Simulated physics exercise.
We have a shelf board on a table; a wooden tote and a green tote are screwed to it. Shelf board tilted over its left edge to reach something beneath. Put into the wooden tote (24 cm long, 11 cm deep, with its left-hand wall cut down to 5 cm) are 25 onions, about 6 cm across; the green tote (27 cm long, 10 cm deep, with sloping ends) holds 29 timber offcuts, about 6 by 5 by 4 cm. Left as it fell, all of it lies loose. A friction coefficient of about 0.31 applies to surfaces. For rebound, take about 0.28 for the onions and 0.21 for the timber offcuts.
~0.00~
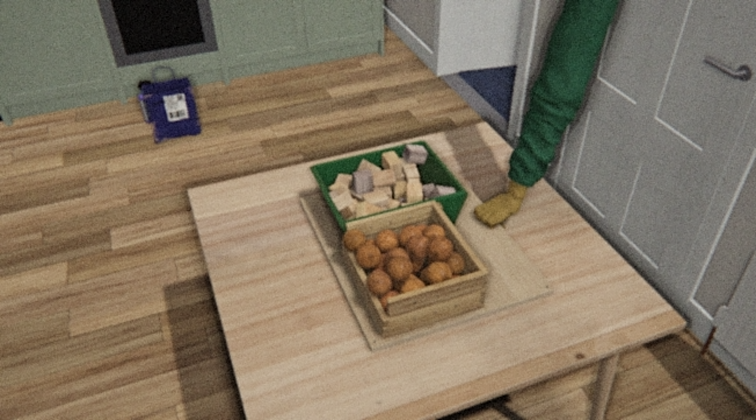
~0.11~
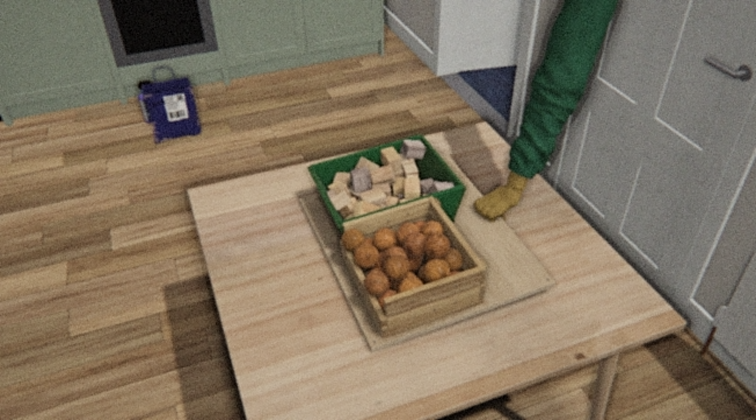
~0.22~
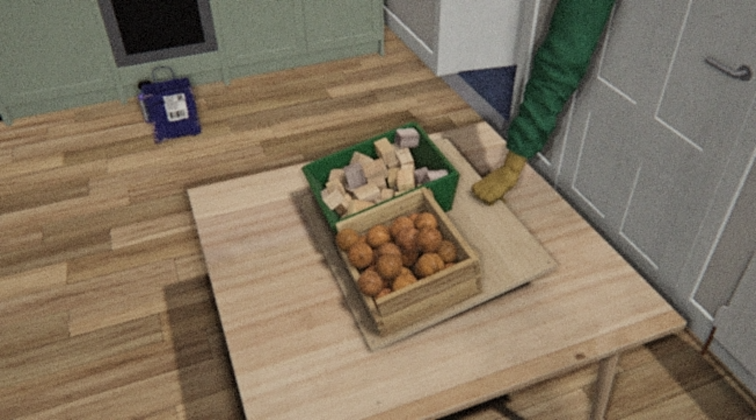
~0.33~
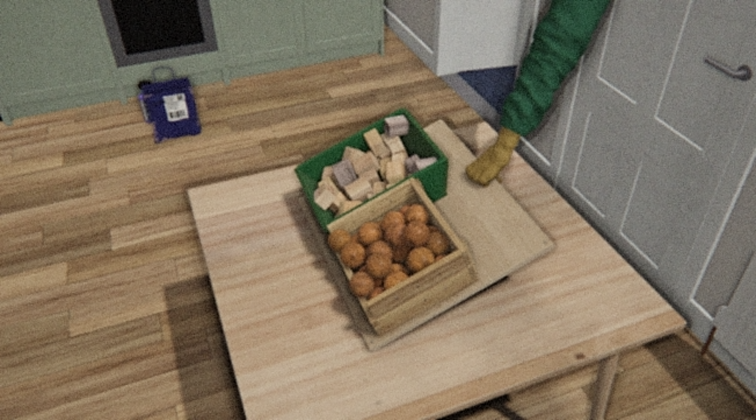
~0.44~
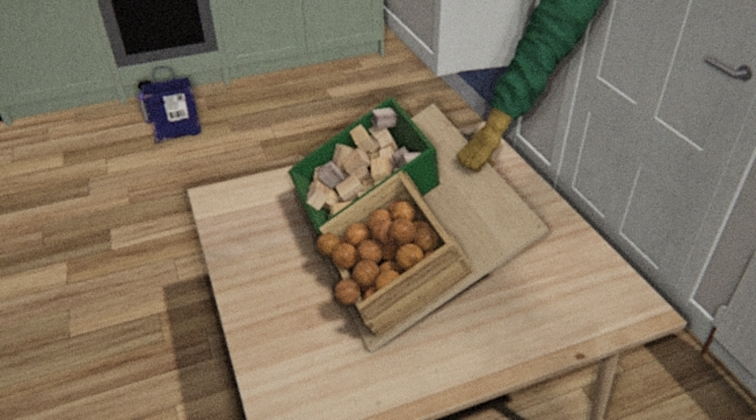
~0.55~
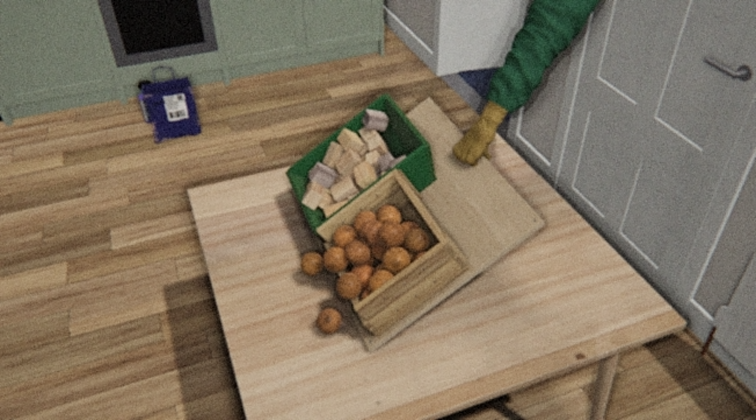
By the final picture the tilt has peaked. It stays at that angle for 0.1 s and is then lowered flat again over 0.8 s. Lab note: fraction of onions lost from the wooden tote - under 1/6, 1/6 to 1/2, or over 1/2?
It will shed a sixth to half of its contents.
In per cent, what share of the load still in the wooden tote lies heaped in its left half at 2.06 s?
Some 60 per cent.
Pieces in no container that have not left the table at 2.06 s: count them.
Piece count: Roughly 6.
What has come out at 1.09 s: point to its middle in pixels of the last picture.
About (293, 308).
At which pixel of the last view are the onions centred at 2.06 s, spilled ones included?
Near (389, 281).
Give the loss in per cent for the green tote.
For the green tote, roughly 0 percent.
After 0.79 s, tilt 28°; wooden tote 19 in, 6 out and green tote 29 in, 0 out.
After 1.09 s, tilt 13°; wooden tote 16 in, 9 out and green tote 29 in, 0 out.
After 1.51 s, tilt 0°; wooden tote 16 in, 9 out and green tote 29 in, 0 out.
When it is over (at 2.06 s), wooden tote 16 in, 9 out and green tote 29 in, 0 out. Asked share, 9 of 25, 36 per cent.
